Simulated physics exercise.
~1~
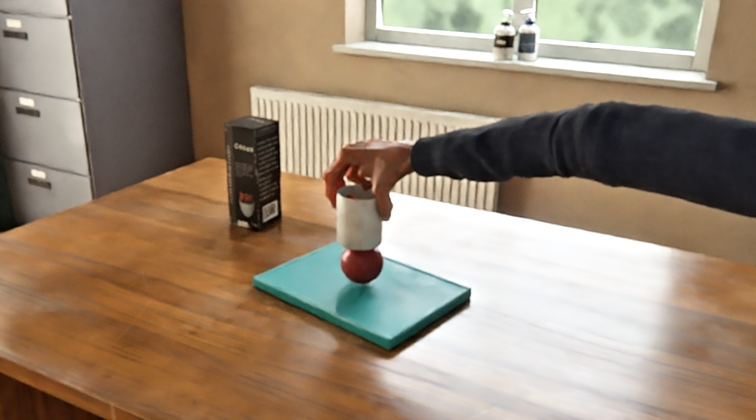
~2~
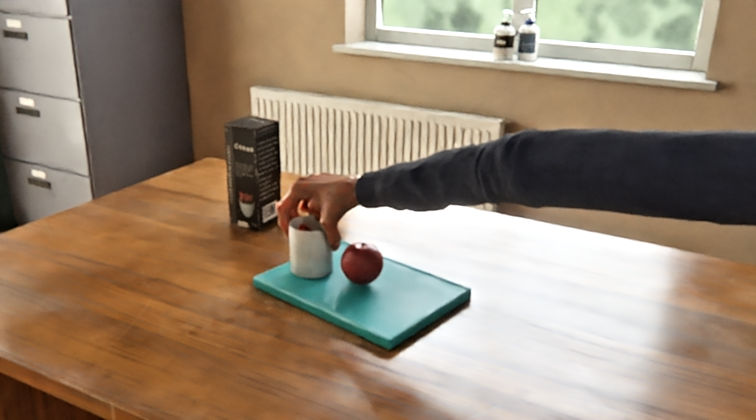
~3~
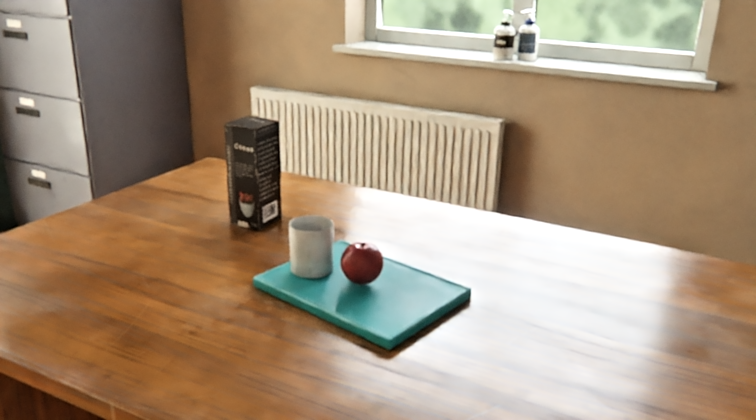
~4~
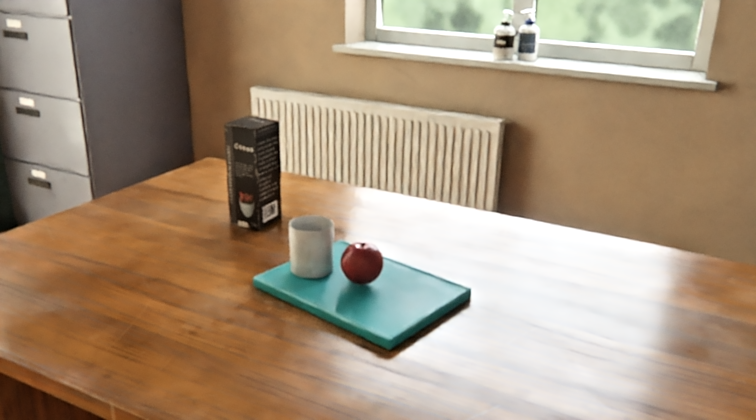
A hand setting a white cup on a turquoise tray, left of a red apple, then withdrawing, leaving both standing still.
